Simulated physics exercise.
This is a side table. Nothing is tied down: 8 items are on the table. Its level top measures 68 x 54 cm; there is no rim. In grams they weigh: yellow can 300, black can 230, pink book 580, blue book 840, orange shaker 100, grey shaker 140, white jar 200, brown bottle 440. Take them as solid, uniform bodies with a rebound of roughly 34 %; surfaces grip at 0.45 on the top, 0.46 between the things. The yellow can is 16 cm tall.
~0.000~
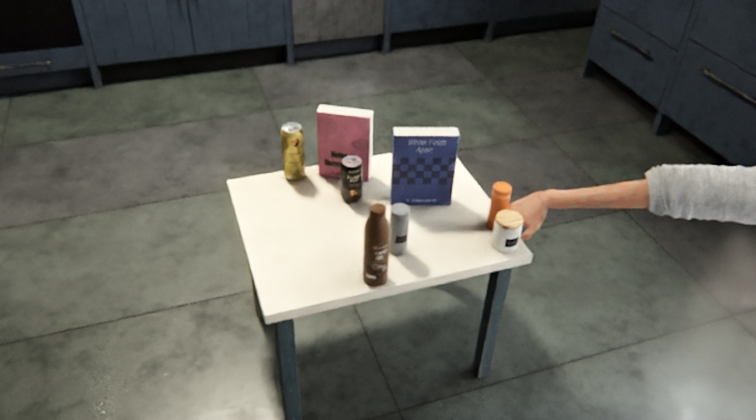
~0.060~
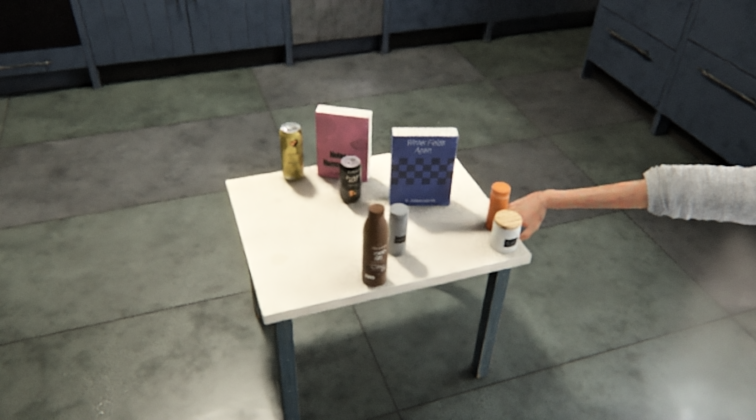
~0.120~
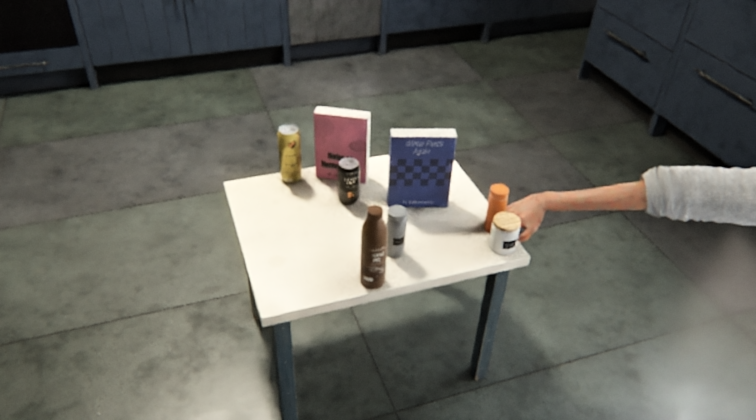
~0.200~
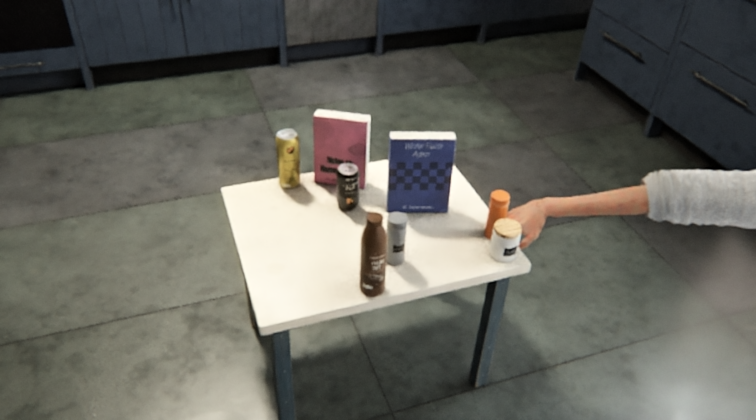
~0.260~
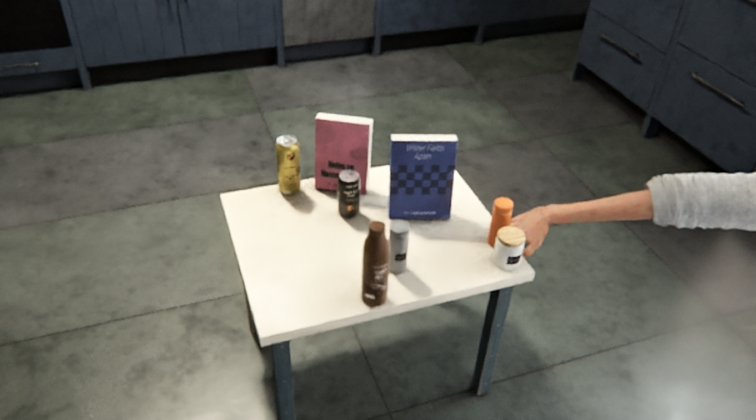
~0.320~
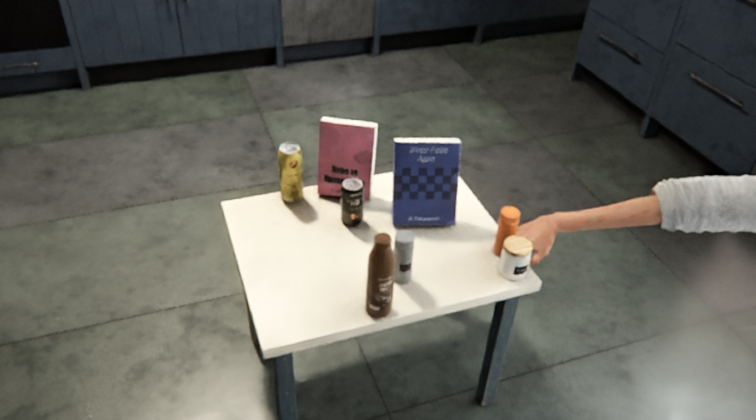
A hand at the right edge slowly shifts a white table holding cans, books and bottles.
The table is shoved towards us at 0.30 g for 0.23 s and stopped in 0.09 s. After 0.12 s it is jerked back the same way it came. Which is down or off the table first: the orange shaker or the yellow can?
It is the latter, the yellow can.
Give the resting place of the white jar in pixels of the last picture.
Around (497, 234).
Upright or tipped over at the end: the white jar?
The white jar stays upright.
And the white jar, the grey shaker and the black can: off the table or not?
The white jar ends on the table; the grey shaker finishes off the table; the black can is still on the table.
By 0.72 s, table shifted 4 cm; grey shaker and brown bottle now off the table; yellow can on its side near (299, 204); orange shaker tilted 31° near (510, 224).
By 1.02 s, orange shaker now off the table; yellow can on its side near (291, 198); black can on its side.
By 1.32 s, yellow can on its side near (286, 198); black can on its side; pink book on its side.
When it is over (2.8 s), off the table, orange shaker, grey shaker and brown bottle; lying over on the table, yellow can, black can, pink book and blue book; white jar within 5 cm of the start. End places, in pixels of the last picture, orange shaker near (529, 333), yellow can near (278, 200). Orange shaker went at 0.84 s; yellow can went at 0.56 s.
